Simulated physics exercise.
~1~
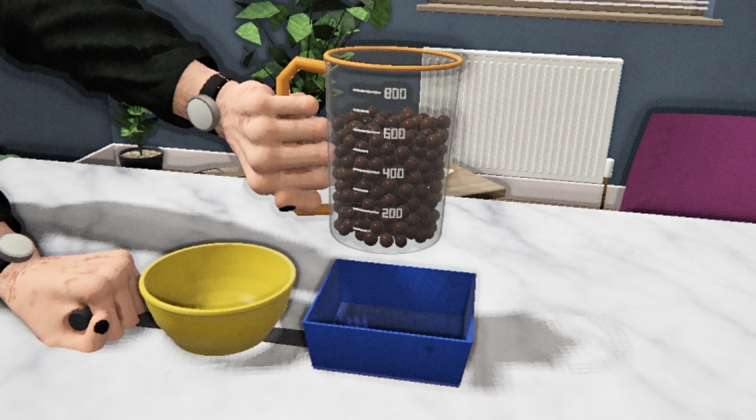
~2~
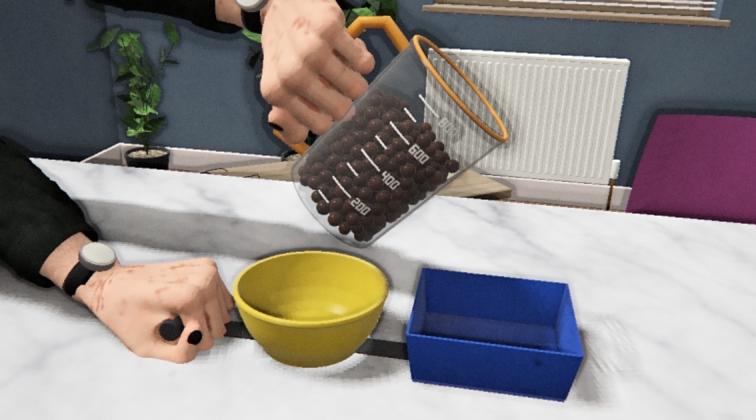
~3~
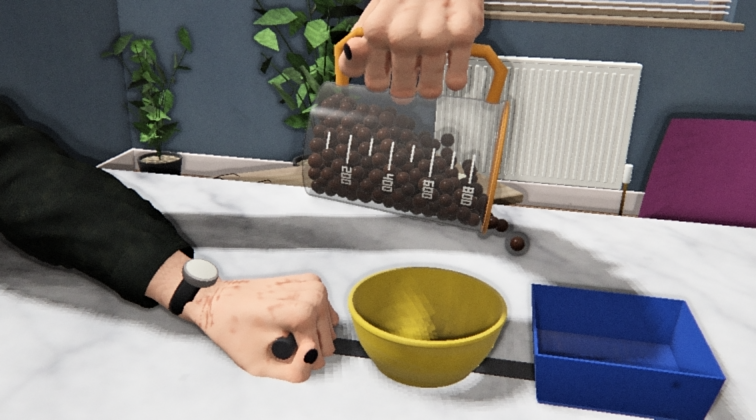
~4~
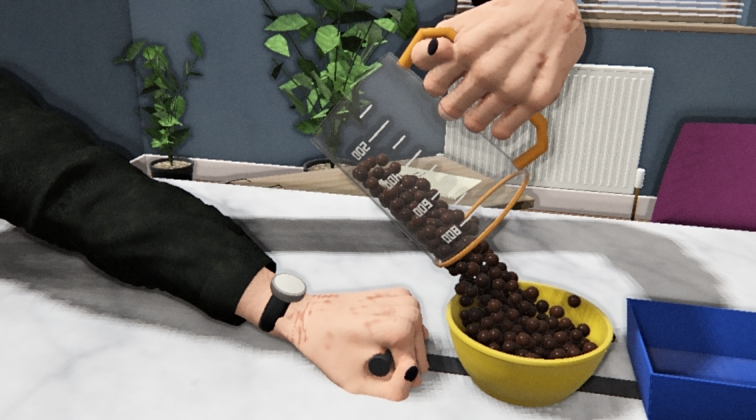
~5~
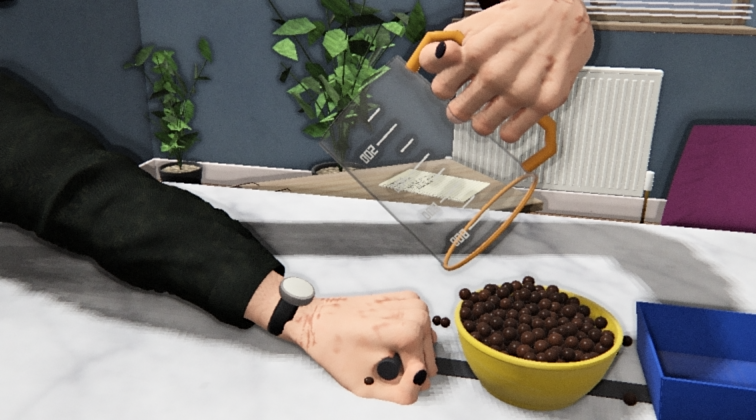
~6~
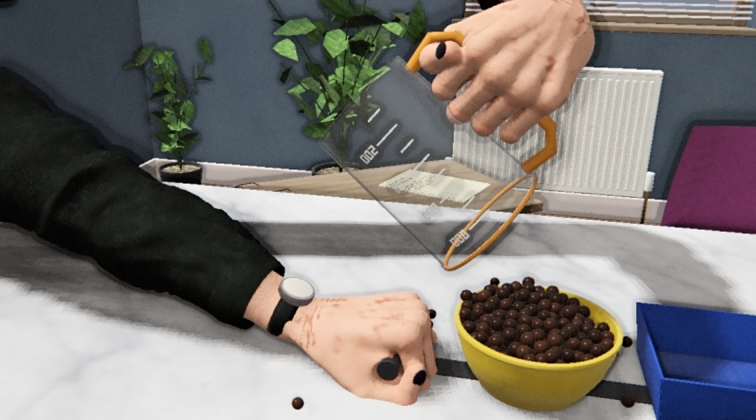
The clip shows one hand moving a joined yellow bowl and blue tin to the right across a marble table while another tips a clear jug of brown balls, pouring nearly all into the bowl; a few scatter on the table, and the emptied jug stays tilted above.
